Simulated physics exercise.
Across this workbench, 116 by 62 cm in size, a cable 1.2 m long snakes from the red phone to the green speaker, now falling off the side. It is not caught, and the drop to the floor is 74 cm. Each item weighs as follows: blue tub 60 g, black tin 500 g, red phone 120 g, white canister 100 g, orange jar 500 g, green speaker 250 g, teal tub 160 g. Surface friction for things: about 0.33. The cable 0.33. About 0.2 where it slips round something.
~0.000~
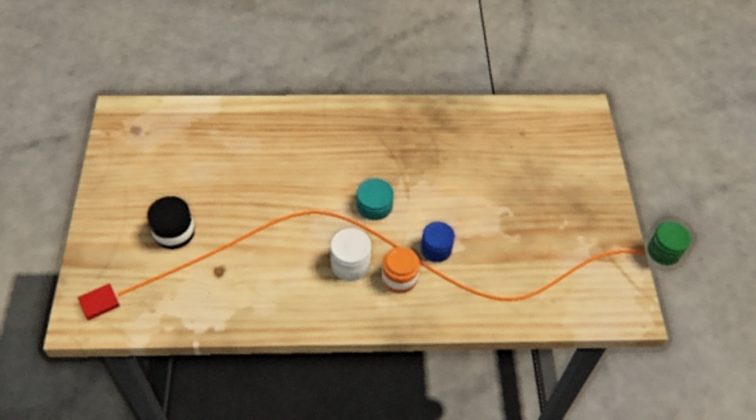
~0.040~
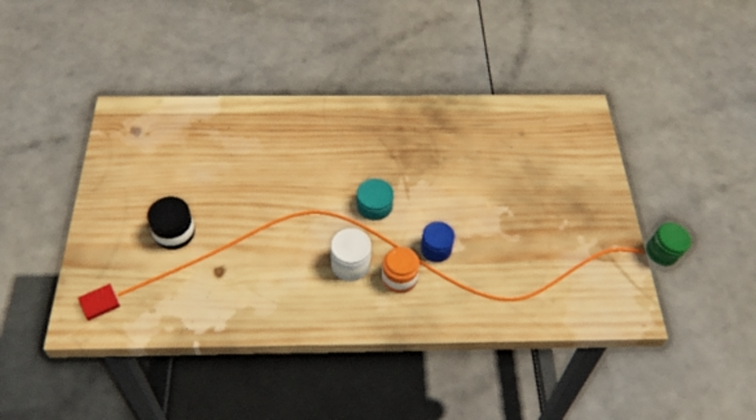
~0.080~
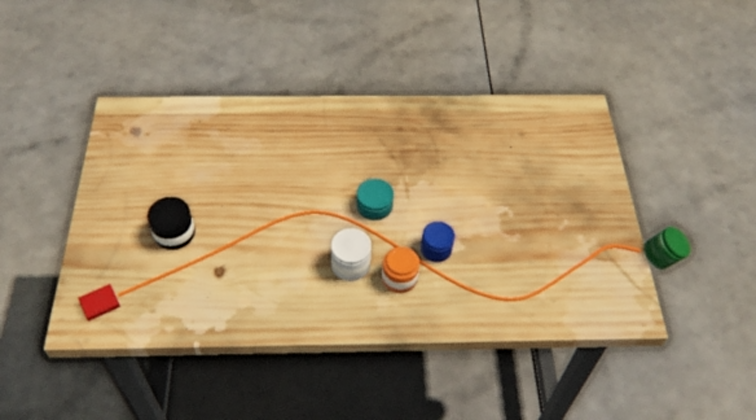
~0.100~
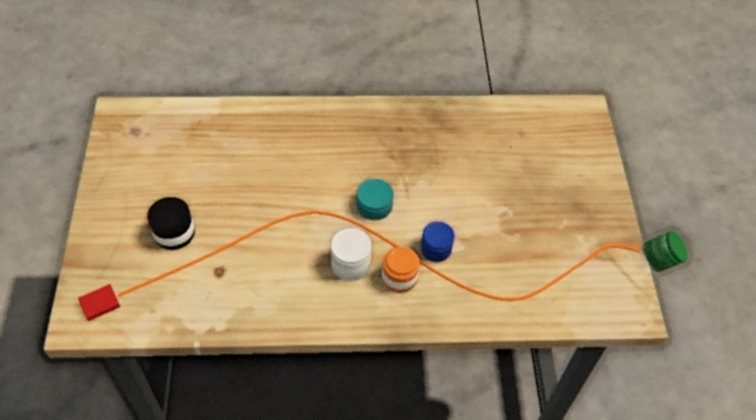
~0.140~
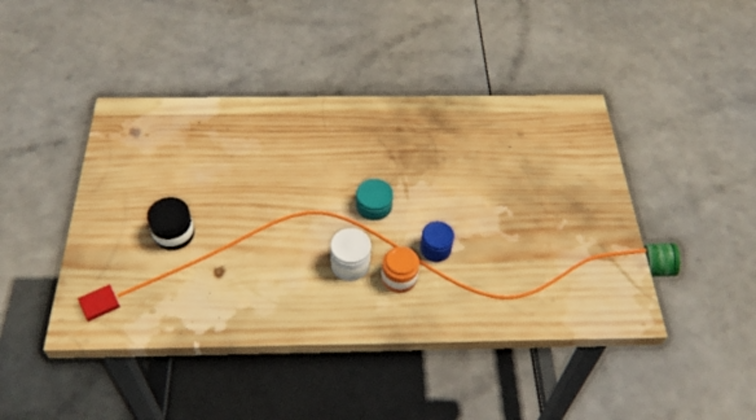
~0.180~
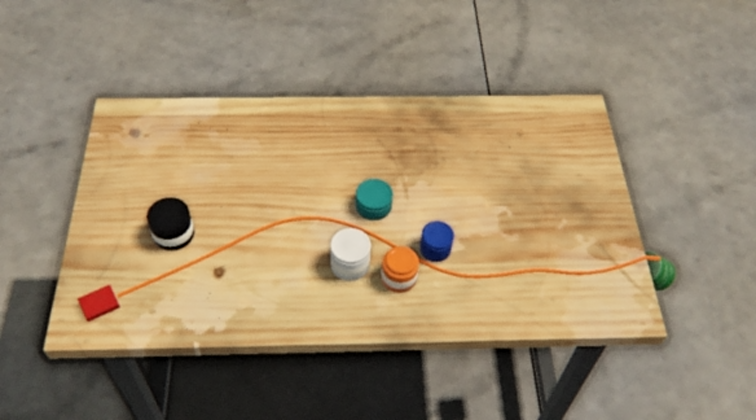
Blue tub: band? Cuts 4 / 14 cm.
The way it looks, its move will be average in size.
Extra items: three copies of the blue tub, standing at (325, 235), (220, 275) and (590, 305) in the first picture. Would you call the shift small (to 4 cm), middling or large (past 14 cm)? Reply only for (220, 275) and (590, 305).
First: A moderate shift; second: A slight shift.
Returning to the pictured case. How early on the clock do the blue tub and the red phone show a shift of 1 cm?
Blue tub: 0.26 s; red phone: 0.26 s.
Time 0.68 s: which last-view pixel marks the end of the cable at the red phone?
Estimated pixel: (356, 249).
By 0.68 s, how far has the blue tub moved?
By then the blue tub has moved close to 6 cm.
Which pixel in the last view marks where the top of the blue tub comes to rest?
End position in the last picture: Approx. (463, 202).
By 0.4 s, the cable's tail end at (216, 294); blue tub 6 cm off its start, red phone 19 cm off its start, green speaker over the edge.
By 0.7 s, the cable's tail end at (356, 249); blue tub 6 cm off its start, red phone 47 cm off its start, green speaker over the edge.
By 0.9 s, the cable's tail end at (432, 244); blue tub 9 cm off its start at (458, 203), red phone 66 cm off its start at (429, 226), green speaker over the edge.
By 1.2 s, the cable's tail end at (433, 244); blue tub 9 cm off its start, red phone 66 cm off its start, green speaker over the edge.
By 2.4 s, the cable's tail end at (433, 244); blue tub 9 cm off its start at (463, 202), red phone 66 cm off its start at (432, 226), green speaker over the edge, white canister 9 cm off its start at (360, 283).
